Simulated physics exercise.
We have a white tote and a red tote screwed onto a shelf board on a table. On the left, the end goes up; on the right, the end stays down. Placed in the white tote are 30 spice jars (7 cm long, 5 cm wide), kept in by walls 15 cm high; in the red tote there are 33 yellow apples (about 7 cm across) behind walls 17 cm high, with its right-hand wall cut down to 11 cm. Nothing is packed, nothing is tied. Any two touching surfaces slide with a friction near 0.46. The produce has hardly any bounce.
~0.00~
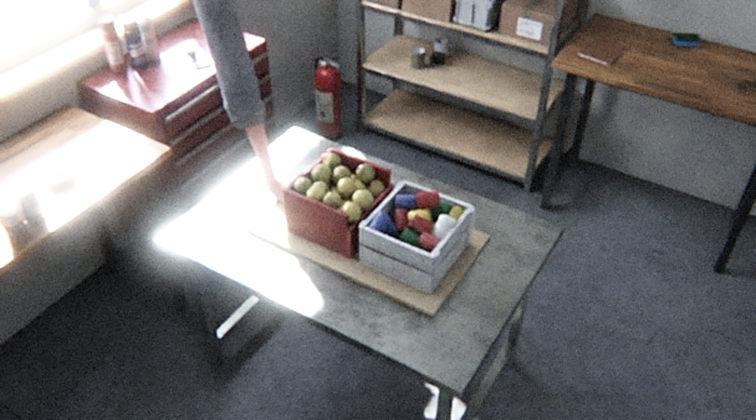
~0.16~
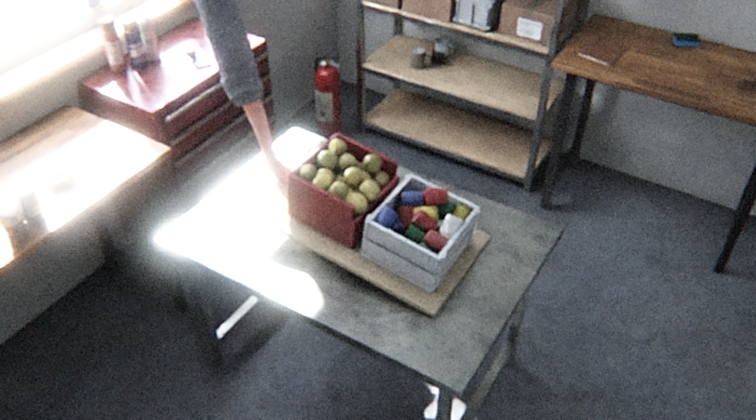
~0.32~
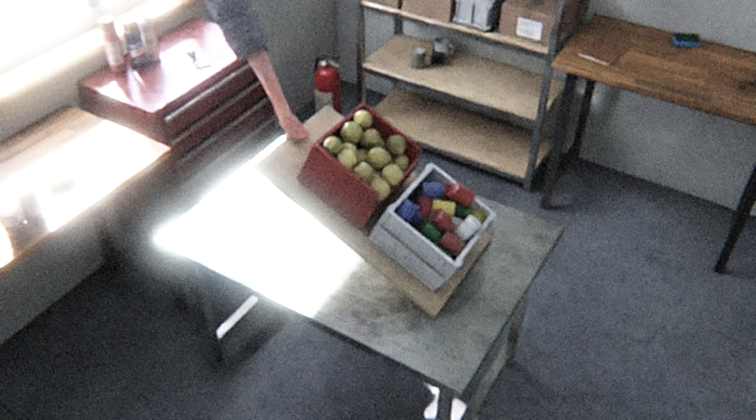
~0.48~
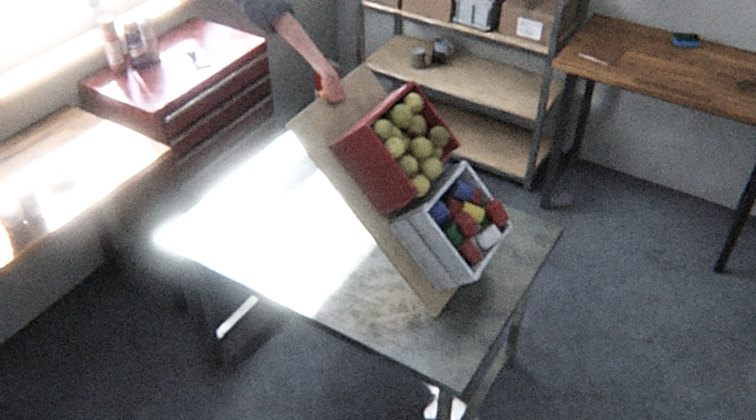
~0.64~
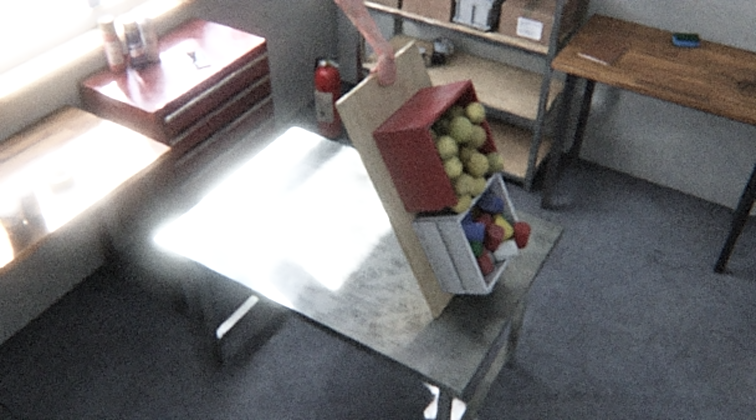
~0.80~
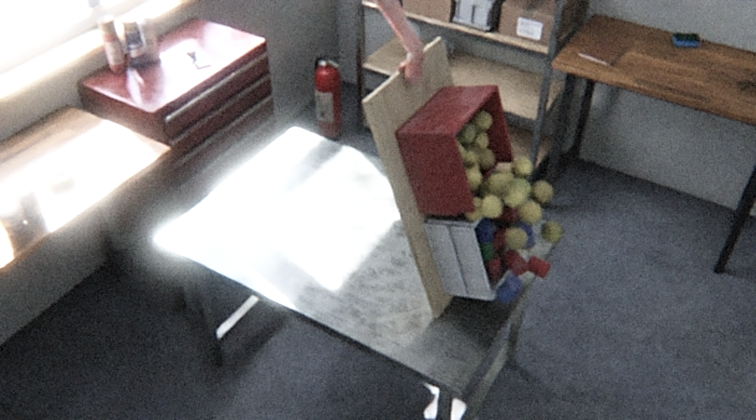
A hand lifts the board's left end steeply, and yellow apples pour from the red tote.
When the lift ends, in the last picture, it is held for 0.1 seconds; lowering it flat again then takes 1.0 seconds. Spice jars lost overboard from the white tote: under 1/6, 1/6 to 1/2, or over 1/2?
It spills one sixth to one half.
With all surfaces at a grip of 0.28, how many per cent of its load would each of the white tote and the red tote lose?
White tote 30, red tote 60 per cent.
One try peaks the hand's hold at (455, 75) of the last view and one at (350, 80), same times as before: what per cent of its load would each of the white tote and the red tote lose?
Loss per try - white tote 40 / 10 percent, red tote 80 / 30 percent.
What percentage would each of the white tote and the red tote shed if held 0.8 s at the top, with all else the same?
That would cost white tote 20 per cent of its load and red tote 50 per cent.
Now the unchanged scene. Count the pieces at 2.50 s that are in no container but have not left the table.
Around 1 in all.
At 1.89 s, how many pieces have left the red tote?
Estimate for the red tote by then: Some 16 out.
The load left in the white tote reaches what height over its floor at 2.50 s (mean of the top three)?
About 14 cm.
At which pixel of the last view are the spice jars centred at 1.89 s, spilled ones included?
Centre approx. (437, 250).
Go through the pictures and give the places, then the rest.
In the first picture (we follow the rim corner now nearest the camera), white tote at (430, 255); red tote at (347, 215); tilt 0°; nothing out yet.
In the second picture, white tote at (437, 257); red tote at (354, 207); tilt 7°.
In the third picture, white tote at (454, 263); red tote at (379, 195); tilt 25°.
In the fourth picture, white tote at (473, 276); red tote at (419, 193); tilt 45°.
In the fifth picture, white tote at (486, 290); red tote at (458, 204); tilt 63°; 2 out, the lowest apple at (460, 201).
In the sixth picture, white tote at (491, 296); red tote at (475, 212); tilt 70°; 16 out, the lowest jar at (538, 267).
After 1.07 s, tilt 65°; 7 of 30 out of the white tote and 12 of 33 out of the red tote.
After 1.41 s, tilt 34°; 7 of 30 out of the white tote and 15 of 33 out of the red tote.
After 1.89 s, tilt 0°; 8 of 30 out of the white tote and 15 of 33 out of the red tote.
When it is over (at 2.50 s), 8 of 30 out of the white tote and 15 of 33 out of the red tote. Asked share, 8 of 30, 27 per cent.
